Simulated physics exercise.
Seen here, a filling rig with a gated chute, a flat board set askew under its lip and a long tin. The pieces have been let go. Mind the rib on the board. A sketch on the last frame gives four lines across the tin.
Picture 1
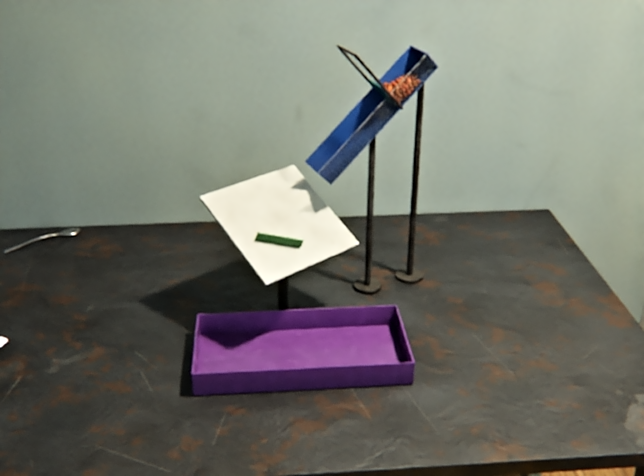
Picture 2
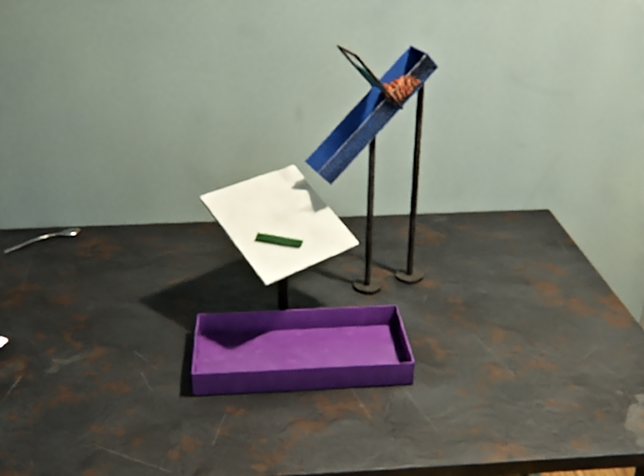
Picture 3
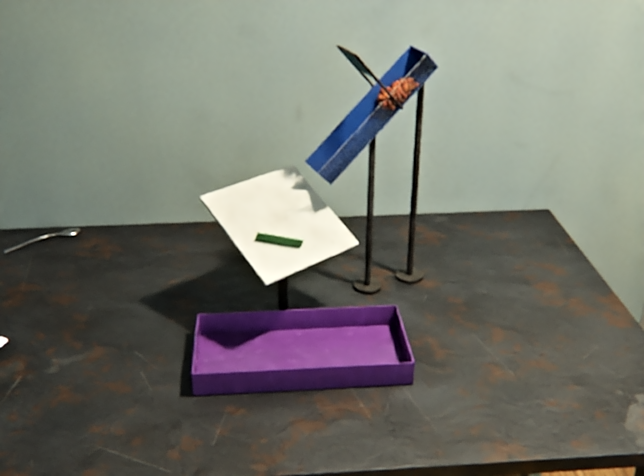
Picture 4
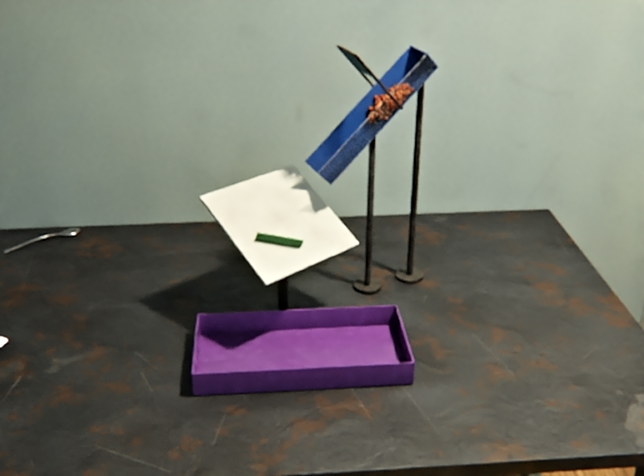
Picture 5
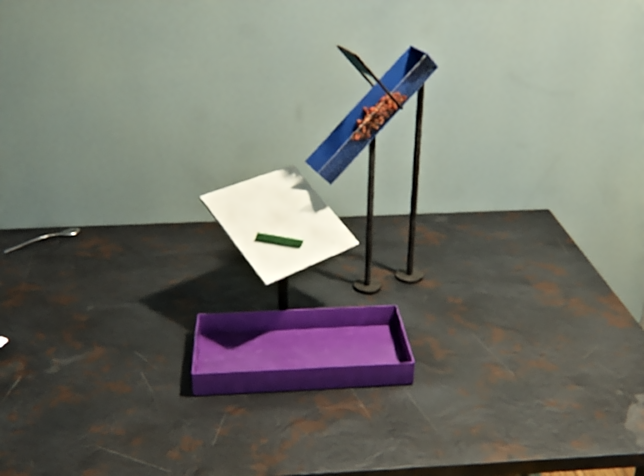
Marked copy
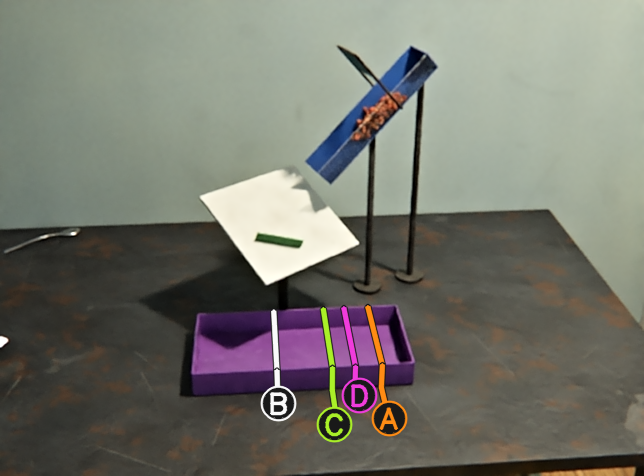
A blue chute slants down to the left on two thin dark posts above a dark, rust-flecked tabletop, seen from slightly above against a plain grey-green wall. Below it are a tilted white board with a short green rib and an empty purple tin in front. The dark gate stands raised as orange-brown clay pellets slide partway down the chute, spreading out, while the camera stays still.
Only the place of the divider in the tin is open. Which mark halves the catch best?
D is best.
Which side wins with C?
More lands on the right.
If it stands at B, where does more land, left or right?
More lands on the right.
On the marked copy, line A crosses the front rim at (382, 364); line B crosses the front rim at (276, 369); line C crosses the front rim at (332, 367); line D crosses the front rim at (355, 365).
With A, of what is caught, all but a few on the left of the divider, a small share on the right.
With B, of what is caught, only a few on the left of the divider, all but a few on the right.
With C, of what is caught, a small share on the left of the divider, all but a few on the right.
With D, of what is caught, close to half on the left of the divider, close to half on the right.
